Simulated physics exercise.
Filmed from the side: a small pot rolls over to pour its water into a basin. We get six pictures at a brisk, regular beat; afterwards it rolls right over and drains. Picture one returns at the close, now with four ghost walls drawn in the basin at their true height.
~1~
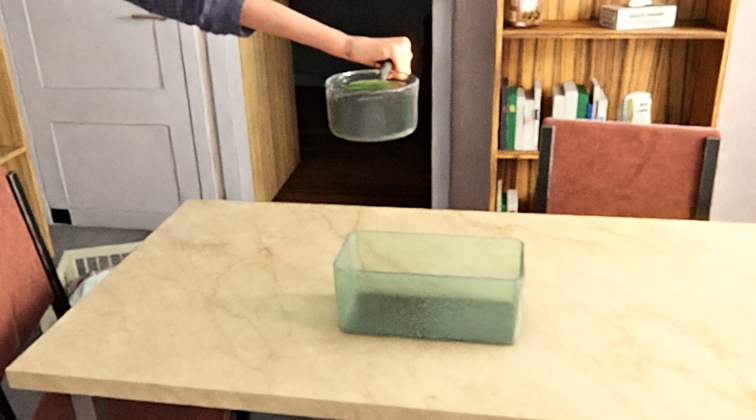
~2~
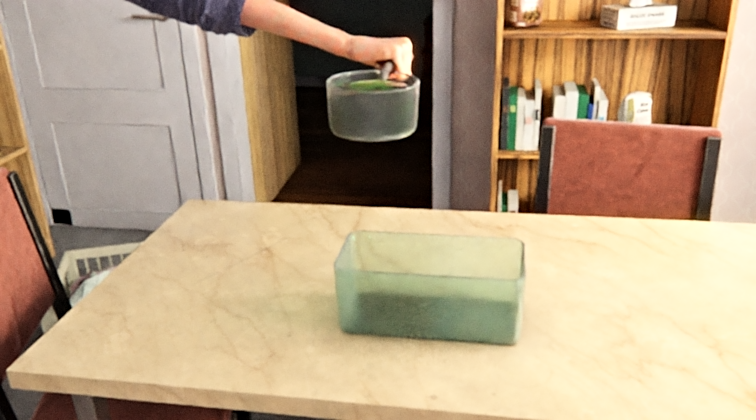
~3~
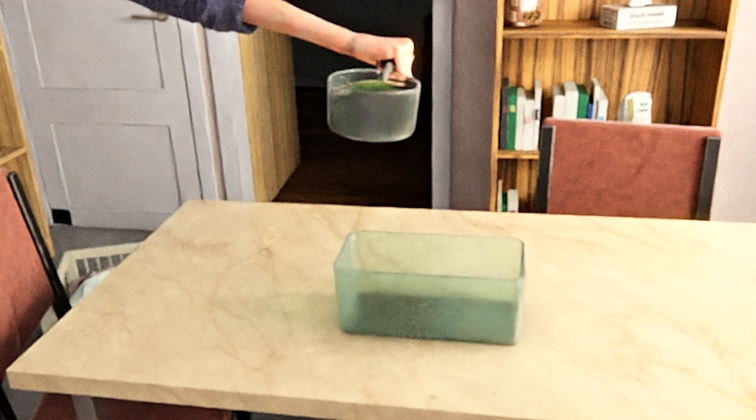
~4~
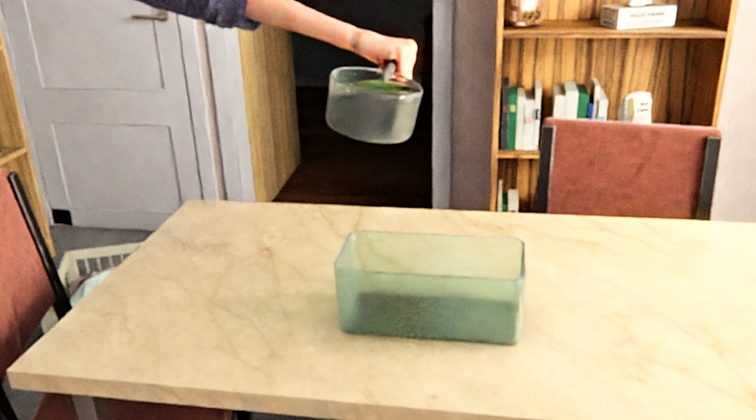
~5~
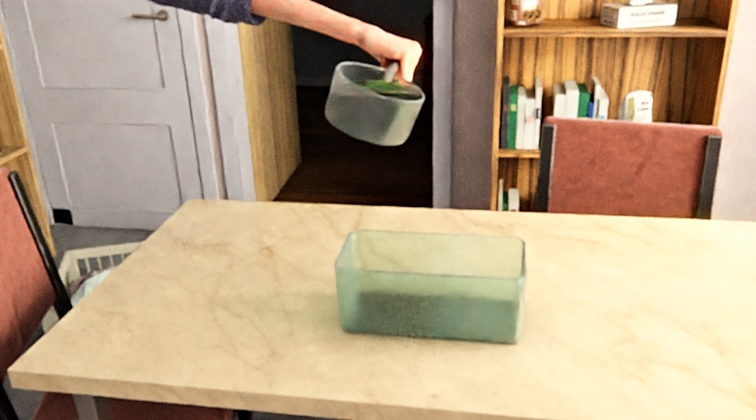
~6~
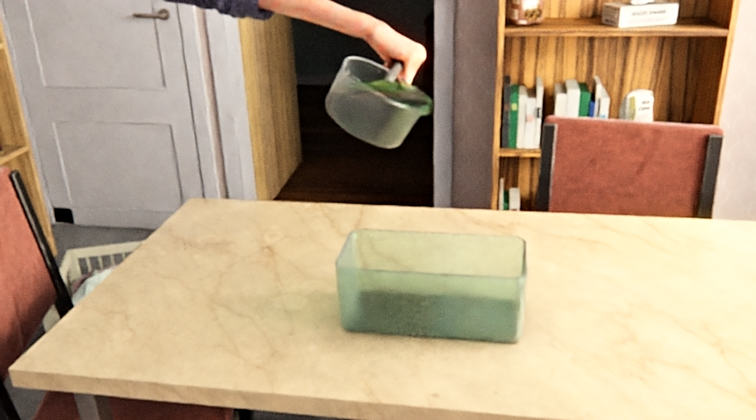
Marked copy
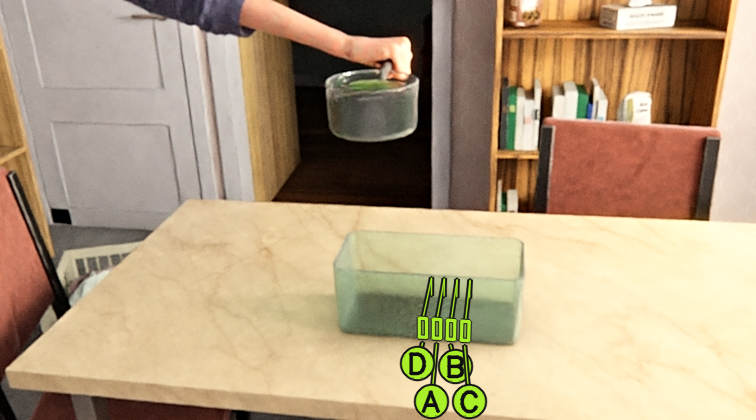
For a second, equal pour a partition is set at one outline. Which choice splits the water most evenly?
Place C.
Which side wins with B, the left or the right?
More ends on the right.
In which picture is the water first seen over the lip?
Picture 5.
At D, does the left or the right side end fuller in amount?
More ends on the right.
On the marked copy, A at (436, 343); B at (450, 344); C at (464, 345); D at (422, 342).
With A, about 19 % ends left of the wall and 79 % right of it.
With B, about 33 % ends left of the wall and 65 % right of it.
With C, about 52 % ends left of the wall and 46 % right of it.
With D, about 13 % ends left of the wall and 86 % right of it.
